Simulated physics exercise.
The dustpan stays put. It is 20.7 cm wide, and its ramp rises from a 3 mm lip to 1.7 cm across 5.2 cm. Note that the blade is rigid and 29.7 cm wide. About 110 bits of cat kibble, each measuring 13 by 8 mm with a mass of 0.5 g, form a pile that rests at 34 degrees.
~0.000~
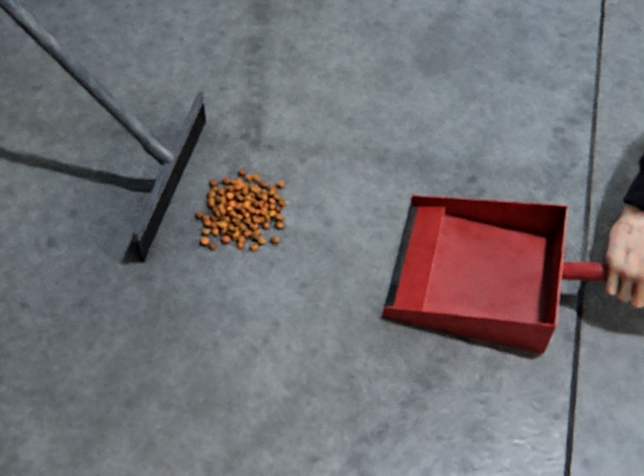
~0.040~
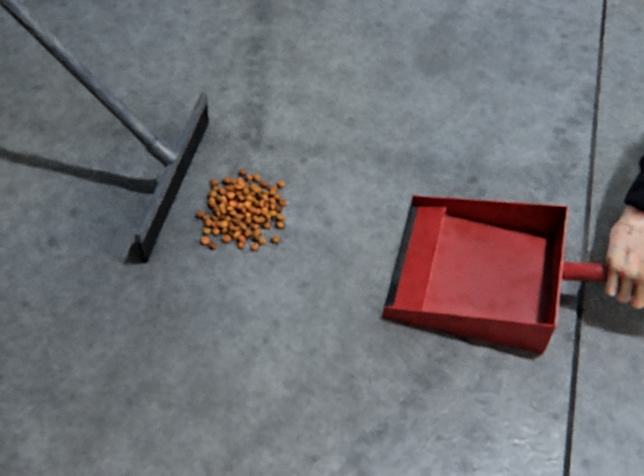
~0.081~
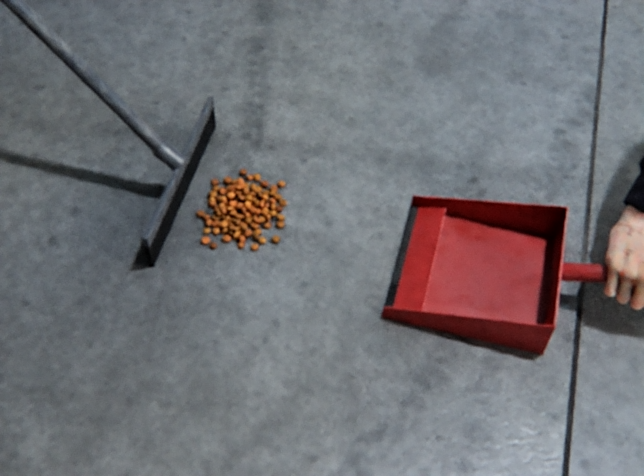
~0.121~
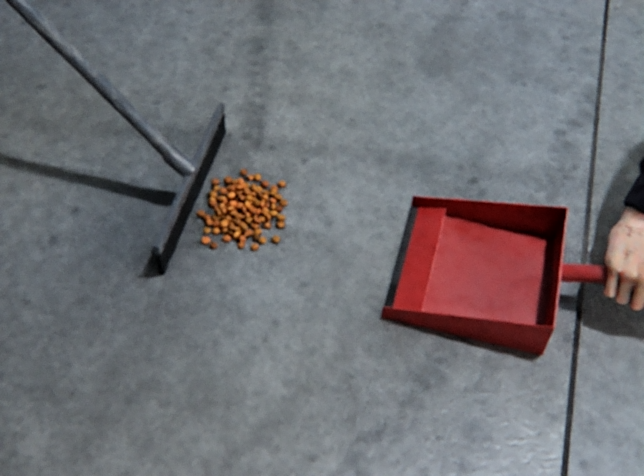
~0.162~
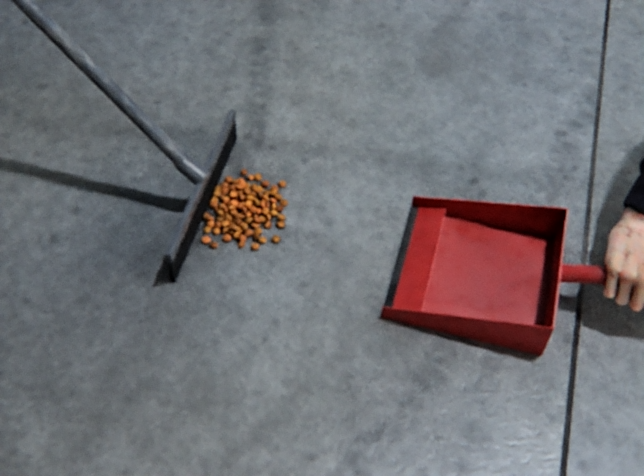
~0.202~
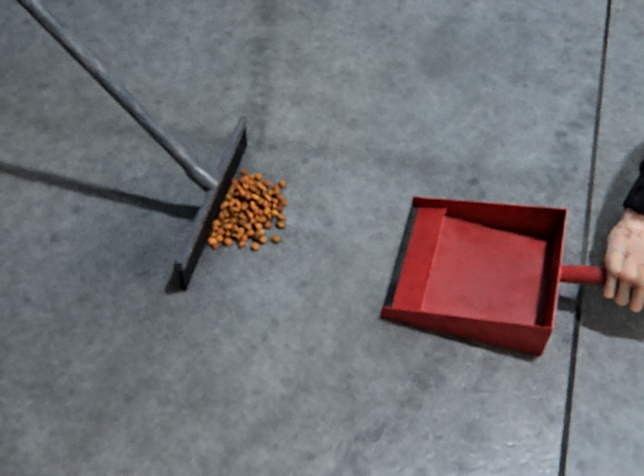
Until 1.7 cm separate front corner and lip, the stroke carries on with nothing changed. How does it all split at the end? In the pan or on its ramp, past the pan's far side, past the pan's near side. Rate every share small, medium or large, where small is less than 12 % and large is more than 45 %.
Ratings - pan: Medium; far side: Small; near side: Medium.
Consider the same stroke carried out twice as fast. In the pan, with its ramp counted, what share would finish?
Some 35 %.
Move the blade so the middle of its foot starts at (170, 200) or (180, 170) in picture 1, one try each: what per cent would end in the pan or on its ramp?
About 25 and 25 per cent.
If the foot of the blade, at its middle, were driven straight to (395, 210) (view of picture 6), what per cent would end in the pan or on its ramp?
Some 45 percent.
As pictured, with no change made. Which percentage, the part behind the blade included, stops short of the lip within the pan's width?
I'd say close to 45 per cent of them.
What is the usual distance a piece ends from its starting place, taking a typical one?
I'd put it near 26 cm.
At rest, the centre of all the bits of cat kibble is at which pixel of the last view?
Roughly (387, 283).
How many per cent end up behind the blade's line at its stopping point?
15 %.
Then, at 0.45 s, middle of the blade 16 cm from the lip; 0 % over the lip, far side 5 %, near side 5 %.
After 0.62 s, middle of the blade 7 cm from the lip; 0 % over the lip, far side 5 %, near side 15 %.
Then, at 0.91 s, middle of the blade 2 cm from the lip; 25 % over the lip, far side 5 %, near side 20 %.
In the end, at 1.2 s, pan 25 %, far side 5 %, near side 20 %, in front of the lip or behind the blade 45 %.
